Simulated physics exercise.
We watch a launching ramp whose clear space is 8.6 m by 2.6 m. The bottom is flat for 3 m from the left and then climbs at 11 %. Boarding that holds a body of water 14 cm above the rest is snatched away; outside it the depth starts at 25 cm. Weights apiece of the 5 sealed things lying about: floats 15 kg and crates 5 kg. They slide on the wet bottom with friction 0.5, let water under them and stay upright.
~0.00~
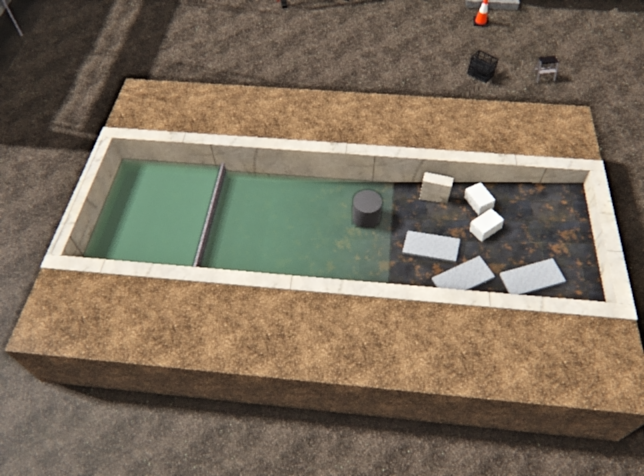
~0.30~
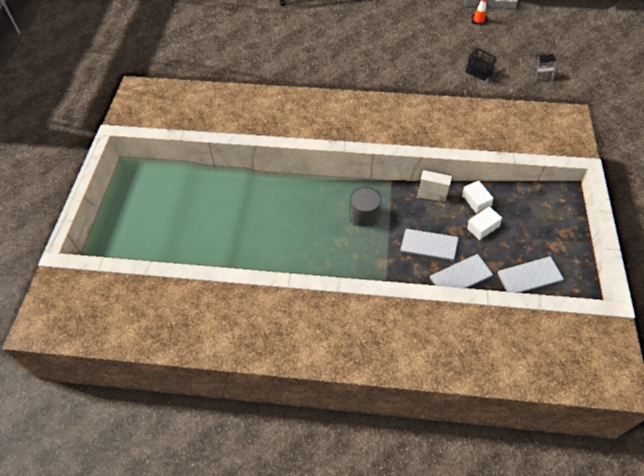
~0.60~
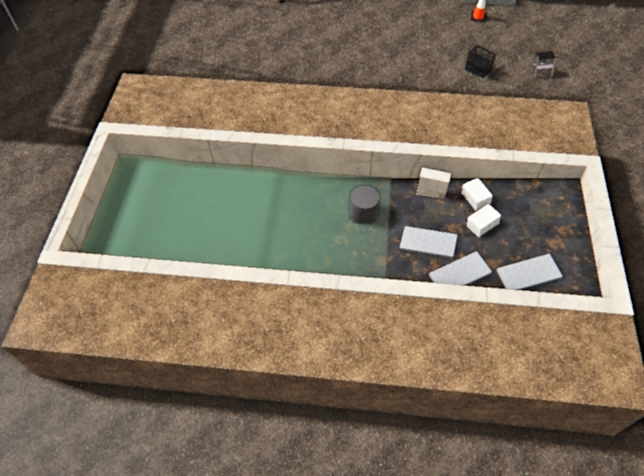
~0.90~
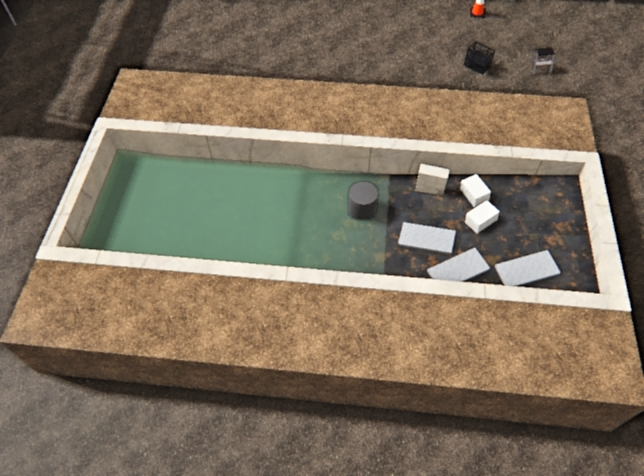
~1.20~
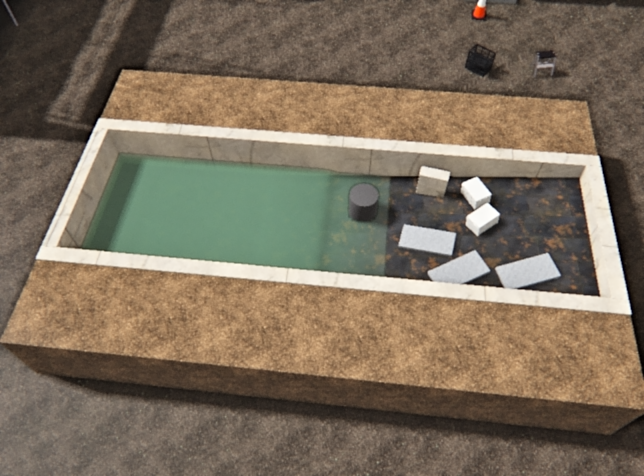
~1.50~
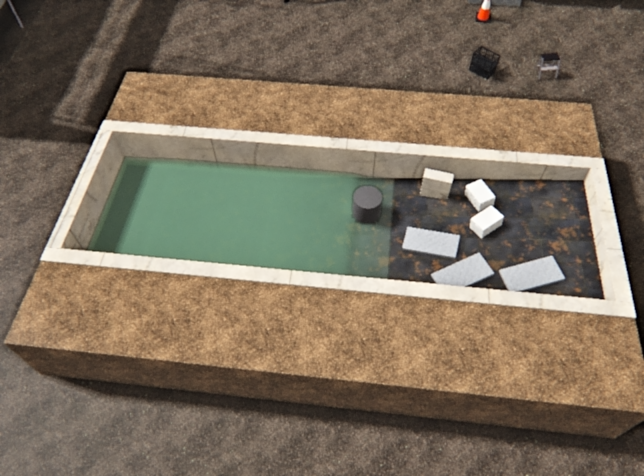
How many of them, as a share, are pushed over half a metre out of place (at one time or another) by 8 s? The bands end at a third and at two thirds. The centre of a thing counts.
Share: Under a third.
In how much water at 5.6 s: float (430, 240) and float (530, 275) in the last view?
Roughly 7 and 0 cm.
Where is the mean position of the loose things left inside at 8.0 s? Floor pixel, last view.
At about (452, 249).
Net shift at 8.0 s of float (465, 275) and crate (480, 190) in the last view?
In that order: 10 cm, 0 cm.
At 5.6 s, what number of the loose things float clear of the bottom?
1 of them.
After 2.1 s 0 of 5 are over 50 cm from their spots; 0 afloat.
After 3.6 s 0 of 5 are over 50 cm from their spots; 0 afloat.
After 5.6 s 1 of 5 are over 50 cm from their spots; 1 afloat.
After 8.0 s 1 of 5 are over 50 cm from their spots, and 1 have been at some point; 1 afloat.
